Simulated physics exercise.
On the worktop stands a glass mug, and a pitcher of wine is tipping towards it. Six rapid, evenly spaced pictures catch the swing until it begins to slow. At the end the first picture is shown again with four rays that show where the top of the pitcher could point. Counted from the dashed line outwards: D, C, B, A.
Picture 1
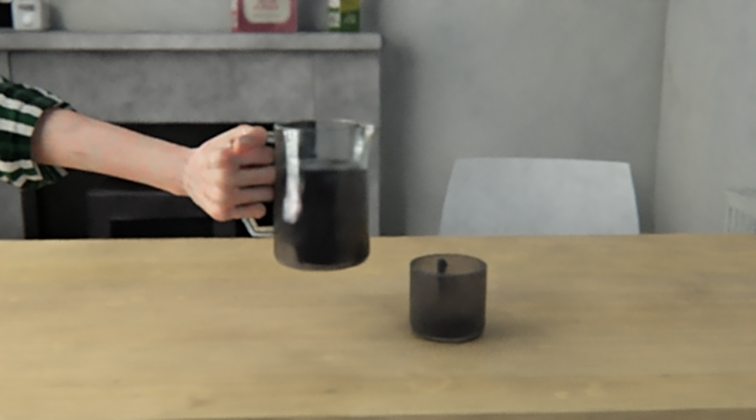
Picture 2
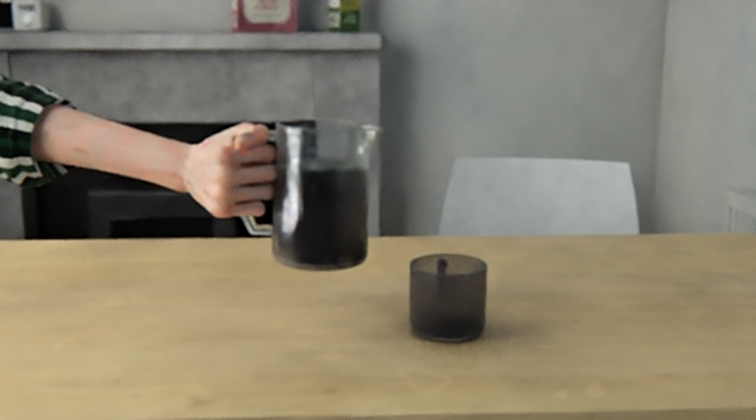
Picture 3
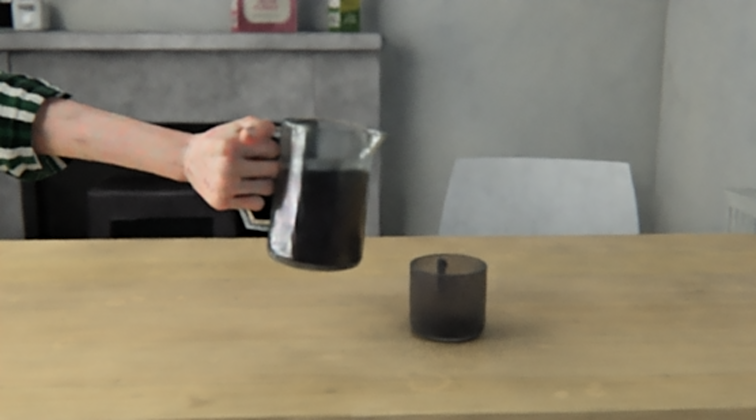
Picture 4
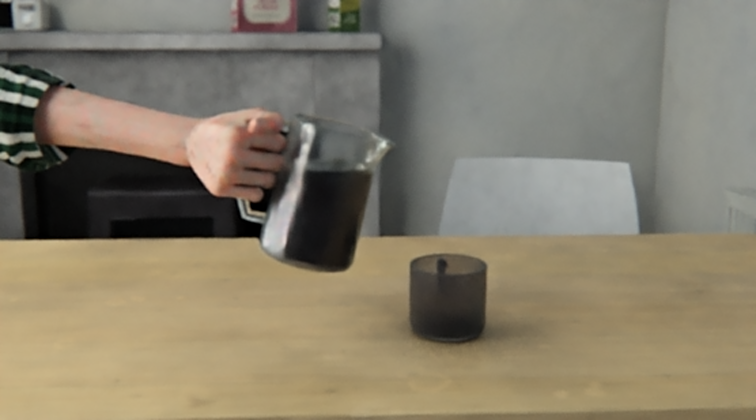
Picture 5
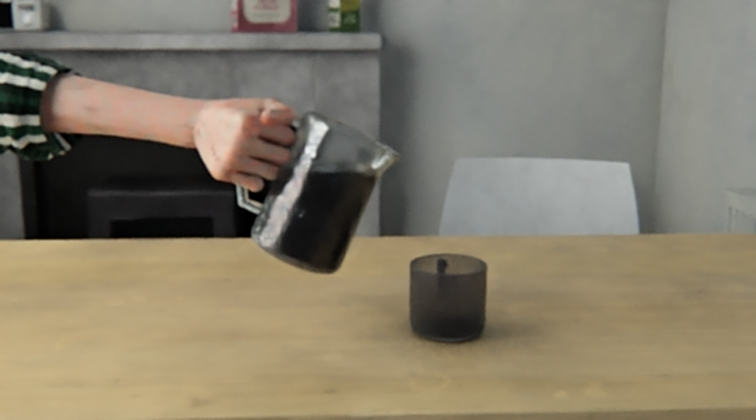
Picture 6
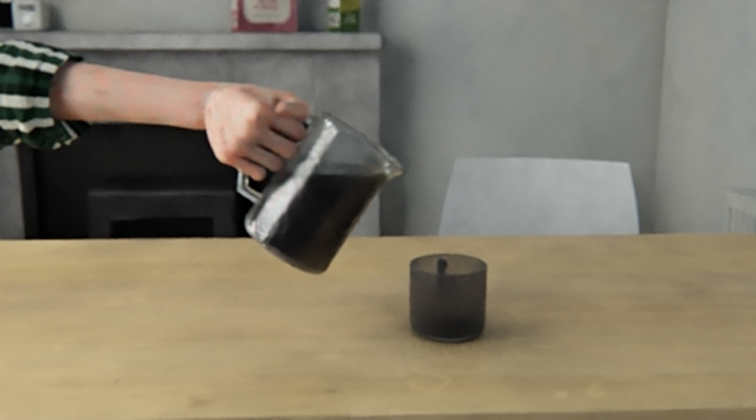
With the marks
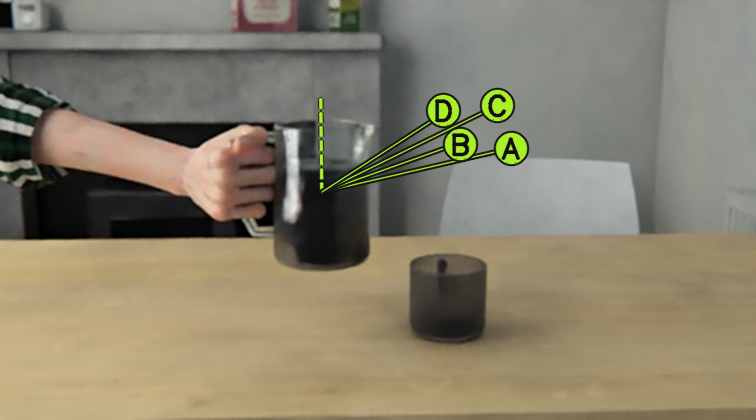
A hand reaching in from the left, its sleeve dark green and white checked, holds a clear glass pitcher of dark wine above a pale wooden worktop, seen from the front by a still camera. A small smoky-grey glass mug stands to the right, before a white chair, grey walls and a dark fireplace. The pitcher starts upright, then the hand steadily tilts it rightward, its lip lowering toward the mug, with nothing pouring.
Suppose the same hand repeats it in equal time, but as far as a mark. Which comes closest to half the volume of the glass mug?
The answer is line C.
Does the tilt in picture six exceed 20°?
Yes.
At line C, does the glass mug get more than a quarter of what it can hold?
Yes.
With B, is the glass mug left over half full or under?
Over.
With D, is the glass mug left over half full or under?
Under half.
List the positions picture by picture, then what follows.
The first picture shows upright, lip at (379, 127); rim of the glass mug round (449, 263); nothing has left yet.
The second picture shows upright, lip at (381, 129); nothing has left yet.
The third picture shows tipped about 7°, lip at (386, 135); nothing has left yet.
The fourth picture shows tipped about 14°, lip at (393, 144); nothing has left yet.
The fifth picture shows tipped about 24°, lip at (400, 156); nothing has left yet.
The sixth picture shows tipped about 34°, lip at (405, 170); nothing has left yet.
In lime, A at (494, 152); B at (443, 148); C at (482, 113); D at (430, 121).
With A, the glass mug ends with about 93 % of what it can hold; 7 % of the wine is spilt.
With B, the glass mug ends with about 78 % of what it can hold.
With C, the glass mug ends with about 50 % of what it can hold.
With D, the glass mug ends with about 30 % of what it can hold.
